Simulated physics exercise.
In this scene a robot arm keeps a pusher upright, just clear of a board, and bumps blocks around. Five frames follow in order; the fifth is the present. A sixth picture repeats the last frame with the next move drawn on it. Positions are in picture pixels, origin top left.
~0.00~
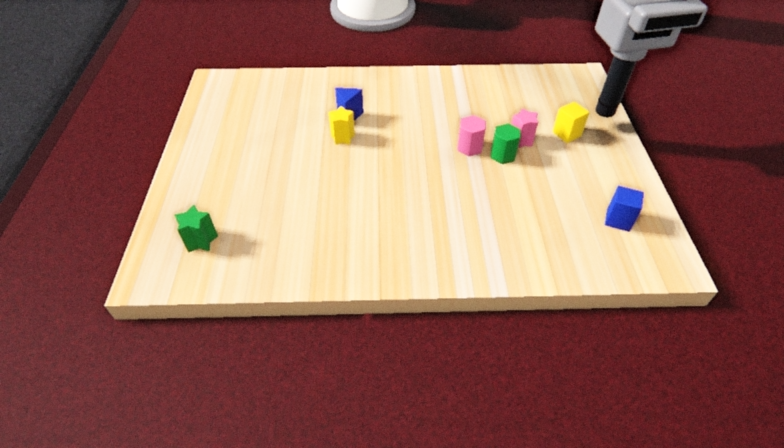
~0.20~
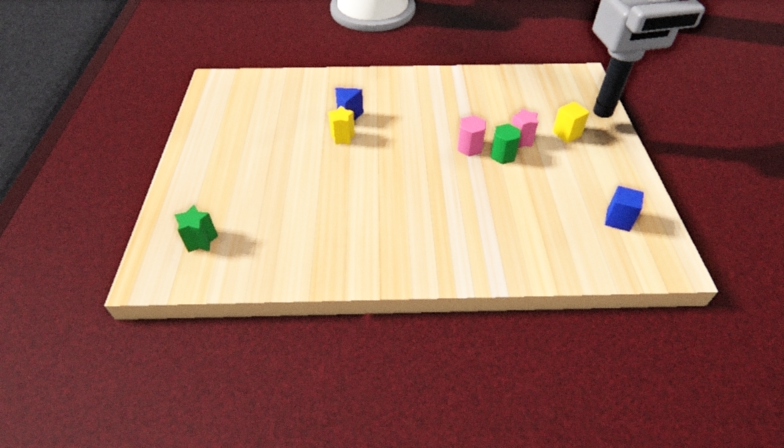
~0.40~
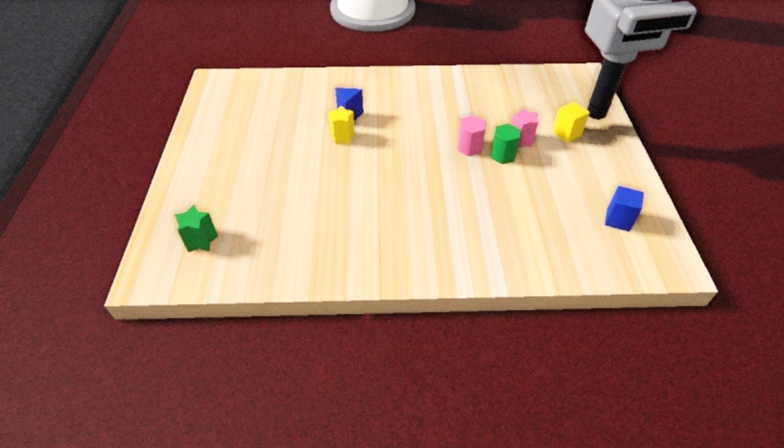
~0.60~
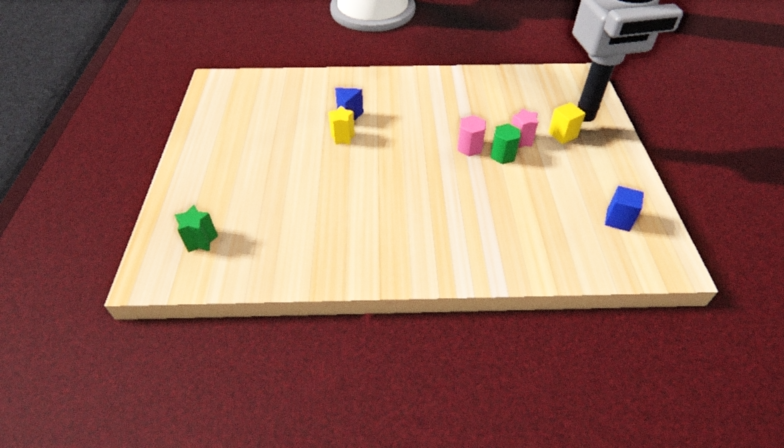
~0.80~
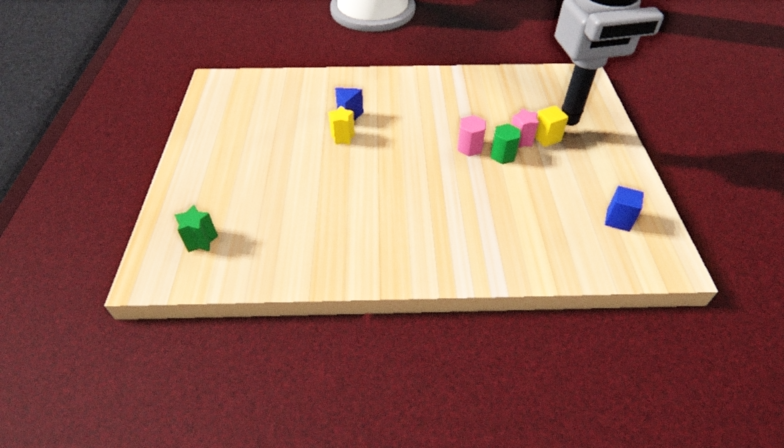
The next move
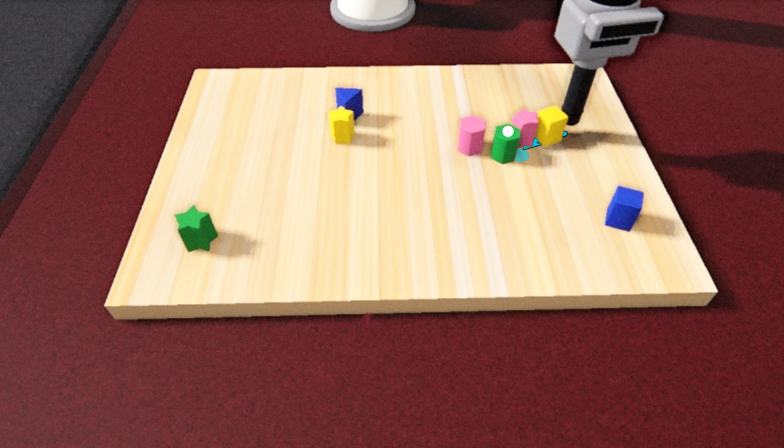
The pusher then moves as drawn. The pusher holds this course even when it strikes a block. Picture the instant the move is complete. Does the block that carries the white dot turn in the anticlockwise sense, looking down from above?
I'd say yes.
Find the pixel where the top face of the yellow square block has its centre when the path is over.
I think it will end close to (504, 123).
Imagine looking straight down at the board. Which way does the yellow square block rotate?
Looking down, my answer is that the yellow square block rotates clockwise.
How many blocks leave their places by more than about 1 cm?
Displaced: Three or more.
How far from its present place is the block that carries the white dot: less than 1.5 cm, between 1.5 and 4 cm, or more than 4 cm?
It moves a fair bit, 1.5 to 4 cm.
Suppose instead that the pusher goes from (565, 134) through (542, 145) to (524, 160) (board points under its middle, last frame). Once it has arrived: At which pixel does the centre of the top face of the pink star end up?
I expect it at (495, 114).
Path on the board, from (565, 134) by way of (546, 137) and (530, 144) to (519, 155); the dot is on the green six-sided block.
The first path, step by step. Halfway along, pusher at (540, 127); green six-sided block at (499, 134), turned 35° anticlockwise; pink star at (499, 118); yellow square block at (522, 118), turned 25° clockwise.
At the end, pusher at (522, 141); pink six-sided block at (462, 123), turned 25° anticlockwise; green six-sided block at (495, 136), turned 60° anticlockwise; pink star at (483, 115), turned 20° clockwise; yellow square block at (504, 123), turned 60° clockwise.
